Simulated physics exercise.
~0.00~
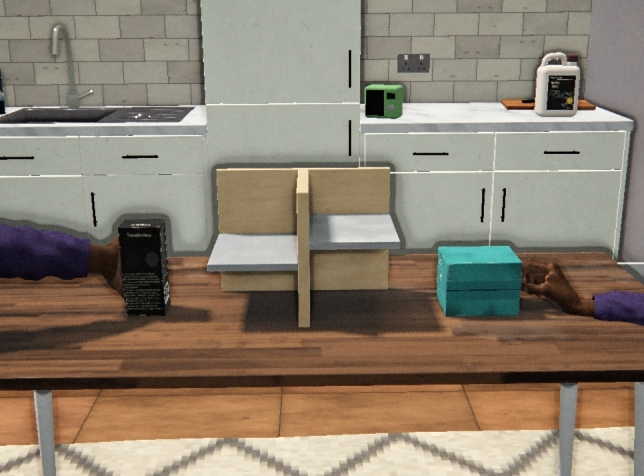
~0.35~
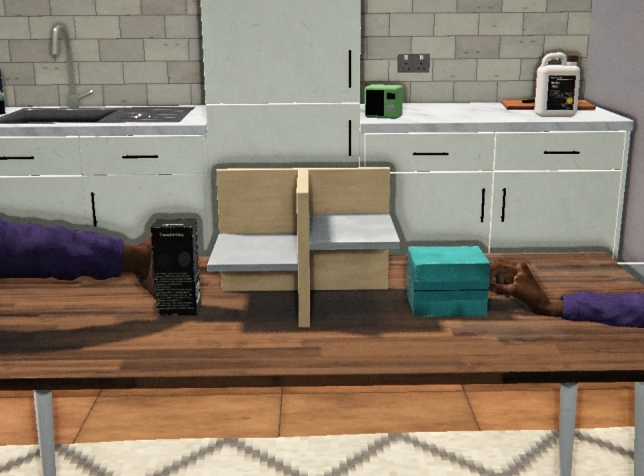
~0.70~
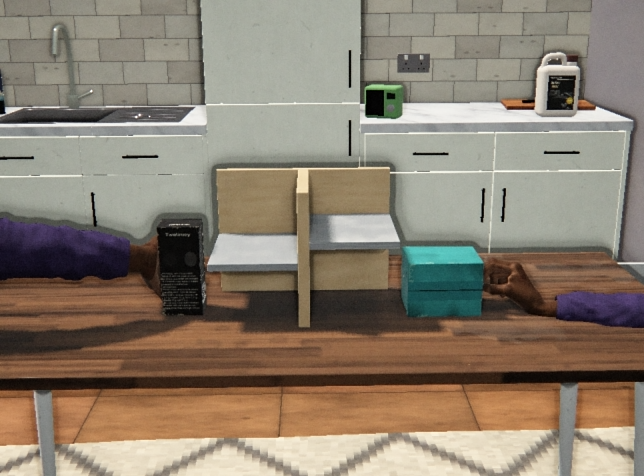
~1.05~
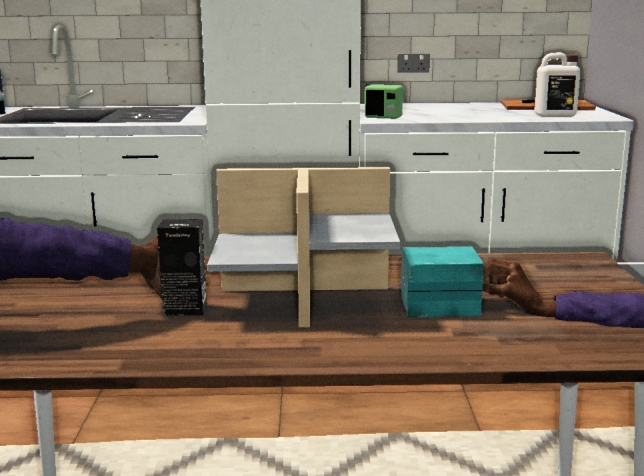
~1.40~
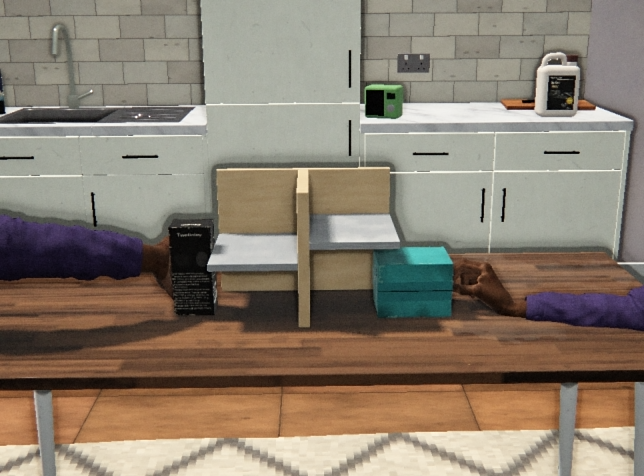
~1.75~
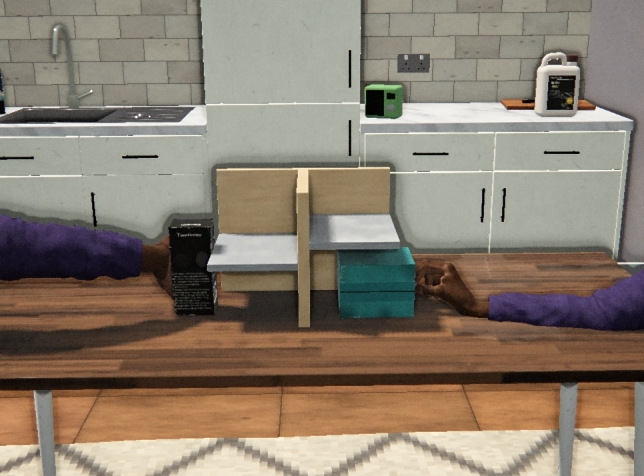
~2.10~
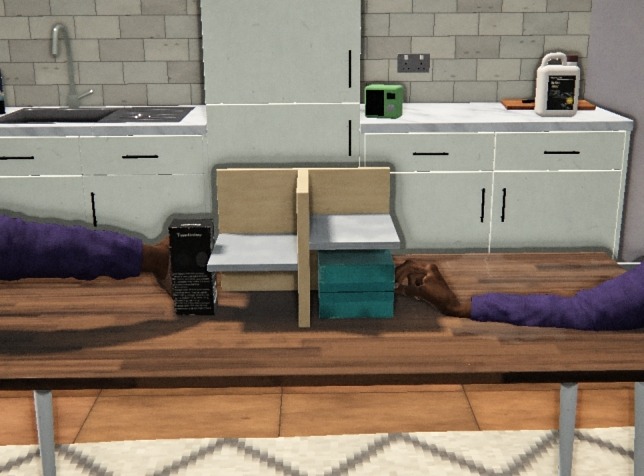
In a kitchen, two hands slid a black carton and a turquoise box across a wooden table toward a stand with shelves. The upright carton stopped at the left shelf's edge, too tall to pass, while the box went under the right shelf.
